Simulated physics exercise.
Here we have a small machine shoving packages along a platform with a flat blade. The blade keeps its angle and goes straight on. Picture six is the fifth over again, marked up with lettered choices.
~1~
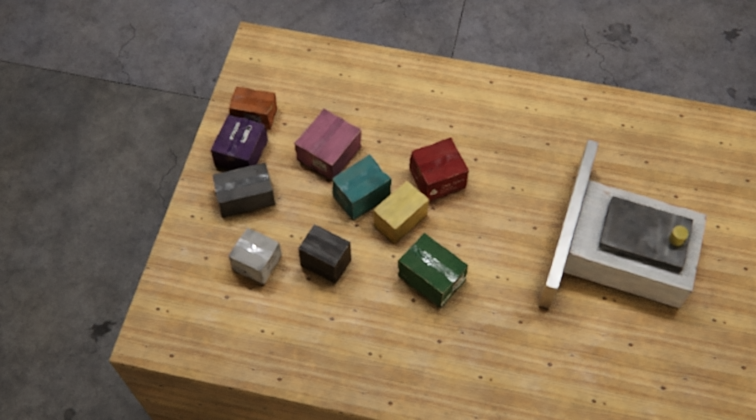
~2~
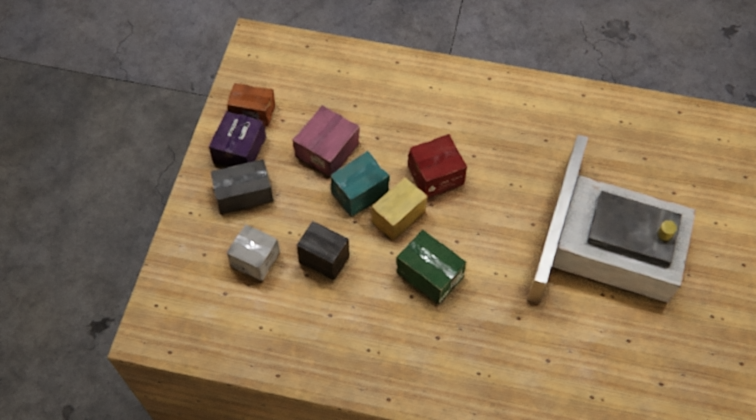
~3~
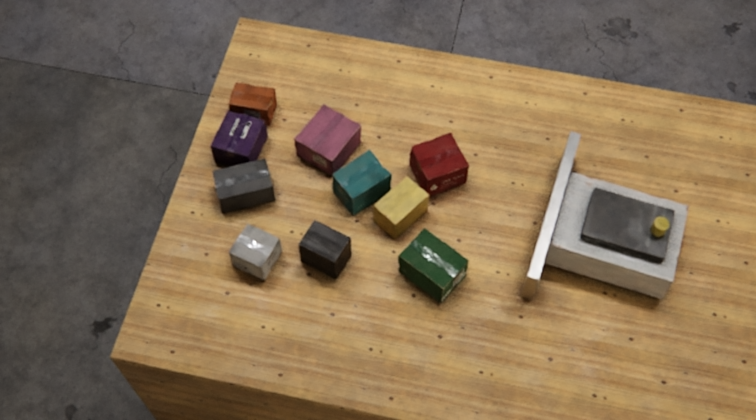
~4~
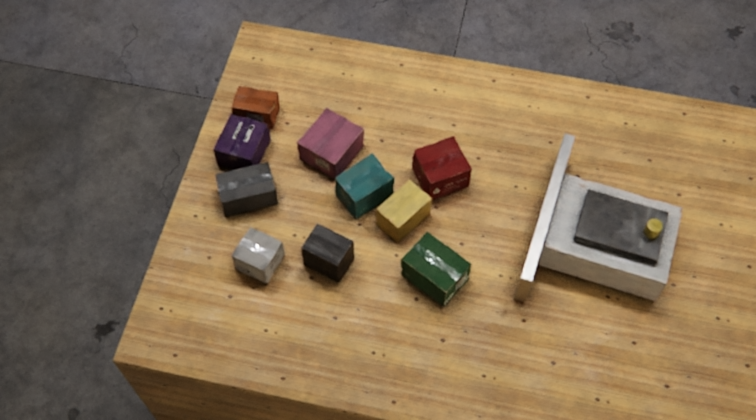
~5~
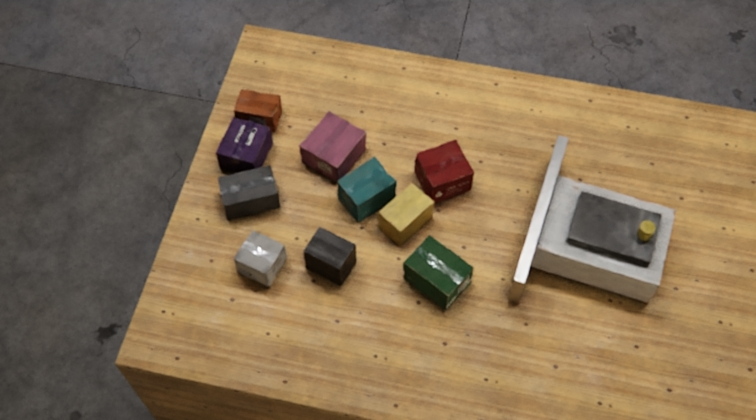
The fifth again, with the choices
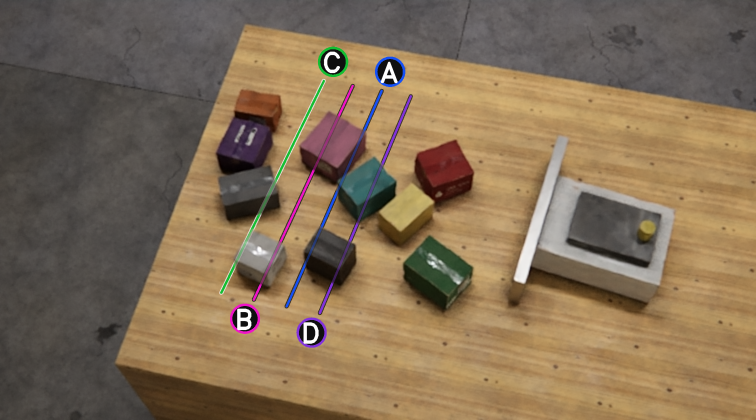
A small grey machine with a flat blade slid slowly a short way left across a wooden platform, while the group of colourful packages on the left stayed where they were, untouched.
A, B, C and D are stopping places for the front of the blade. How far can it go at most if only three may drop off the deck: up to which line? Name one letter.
As far as mark C.
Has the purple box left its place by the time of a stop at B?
By then, yes.
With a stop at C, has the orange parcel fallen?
By then, yes.
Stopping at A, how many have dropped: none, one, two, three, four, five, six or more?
In all, none.
On the marked copy, A at (337, 191); B at (307, 185); C at (276, 180); D at (368, 197).
Following C. Soon after the start, robot (509, 207); green parcel (382, 271); red box (419, 164).
Later, robot (411, 188); purple box (234, 148); white box (196, 256).
In the end, robot (336, 174); orange parcel over the edge; purple box over the edge; two fallen.
As for the rest, A is within the limit but short; B is within the limit but short; D is within the limit but short.
